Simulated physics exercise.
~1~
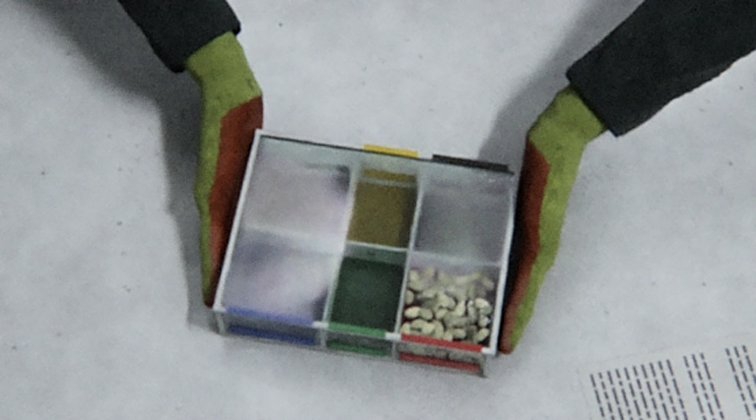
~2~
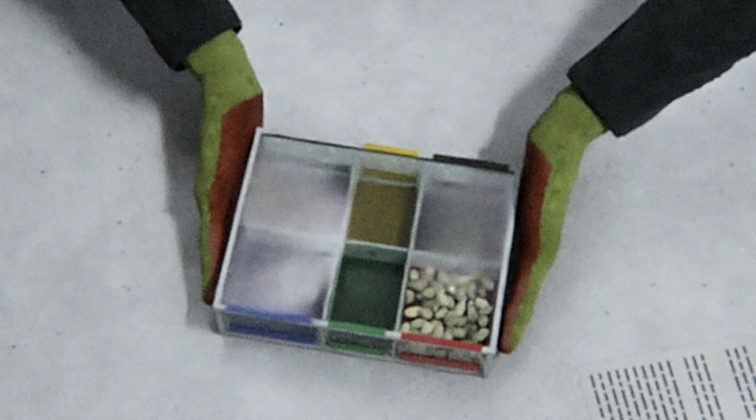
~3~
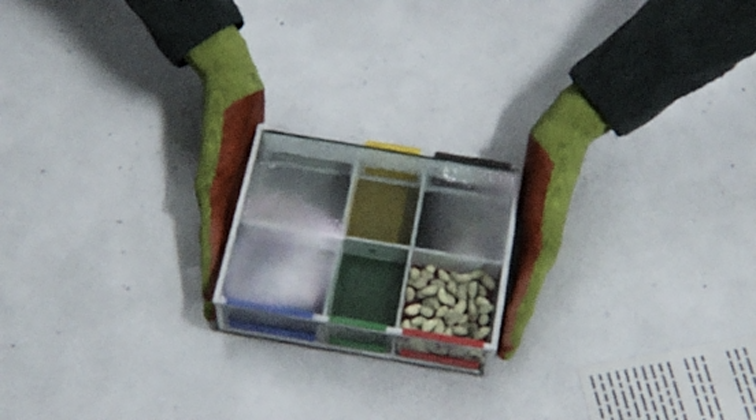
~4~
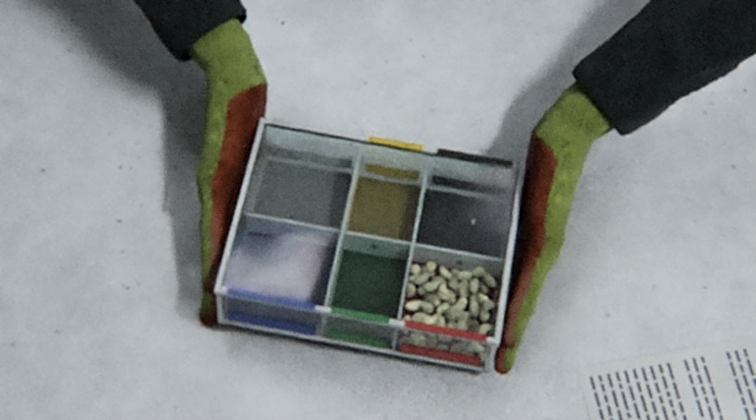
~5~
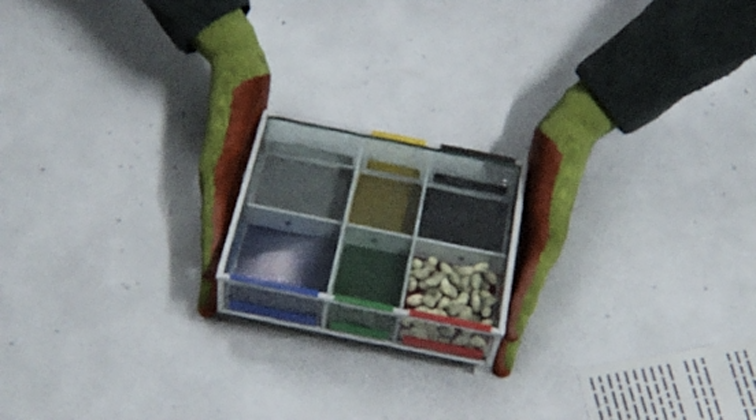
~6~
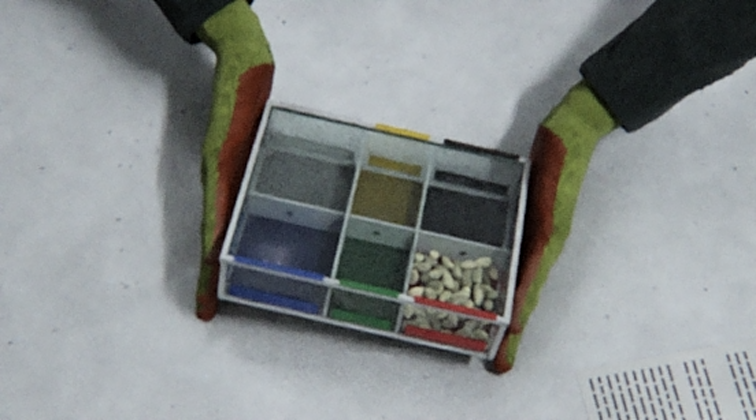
At the start, two hands in green and red gloves hold a clear-lidded box with six compartments, white beans filling the front right one, as glare clouds the lid. The hands gradually tilt the box, the glare fades to reveal the empty compartments, and the beans stay in the red-marked section.
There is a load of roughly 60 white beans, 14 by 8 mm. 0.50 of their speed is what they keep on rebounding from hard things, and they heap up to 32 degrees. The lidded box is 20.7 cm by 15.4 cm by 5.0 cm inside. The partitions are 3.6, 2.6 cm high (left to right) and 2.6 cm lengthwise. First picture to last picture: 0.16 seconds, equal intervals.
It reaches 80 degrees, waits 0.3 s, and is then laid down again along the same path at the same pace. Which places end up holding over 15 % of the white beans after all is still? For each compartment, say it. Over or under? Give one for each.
Red over; blue under; green under; yellow under; white under; black over.
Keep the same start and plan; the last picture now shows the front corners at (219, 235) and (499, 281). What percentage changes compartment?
That would be some 55 in a hundred.
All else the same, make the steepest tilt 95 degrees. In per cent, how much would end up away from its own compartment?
Estimate: Around 65 %.
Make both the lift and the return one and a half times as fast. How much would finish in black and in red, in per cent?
In that case black would keep 70 % and red would keep 30 %.
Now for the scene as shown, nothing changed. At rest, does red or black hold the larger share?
The black one has more.
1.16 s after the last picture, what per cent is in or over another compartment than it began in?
Close to 55 per cent, I reckon.
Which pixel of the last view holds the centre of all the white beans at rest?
My guess is close to (476, 253).
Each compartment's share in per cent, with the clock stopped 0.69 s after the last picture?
You'd see red at 65, blue at 0, green at 0, yellow at 0, white at 0 and black at 35 per cent.
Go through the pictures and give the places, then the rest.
The first frame shows box tilt 0 degrees, front corners at (219, 307) and (490, 350); red 100 %.
The second frame shows box tilt 1 degrees, front corners at (219, 305) and (490, 349).
The third frame shows box tilt 2 degrees, front corners at (219, 299) and (491, 346).
The fourth frame shows box tilt 5 degrees, front corners at (220, 289) and (494, 339), lowest corner right back.
The fifth frame shows box tilt 9 degrees, front corners at (223, 275) and (499, 330), lowest corner right back.
The sixth frame shows box tilt 13 degrees, front corners at (226, 257) and (504, 319), lowest corner right back; red 100 %.
Then, 0.69 s after the last picture, tilt 80 degrees; red 65 %, black 35 %.
Then, 1.16 s after the last picture, tilt 44 degrees; red 45 %, black 55 %.
Then, 1.69 s after the last picture, tilt 0 degrees; red 45 %, black 55 %.
In the end, red 45 %, blue 0 %, green 0 %, yellow 0 %, white 0 %, black 55 %.
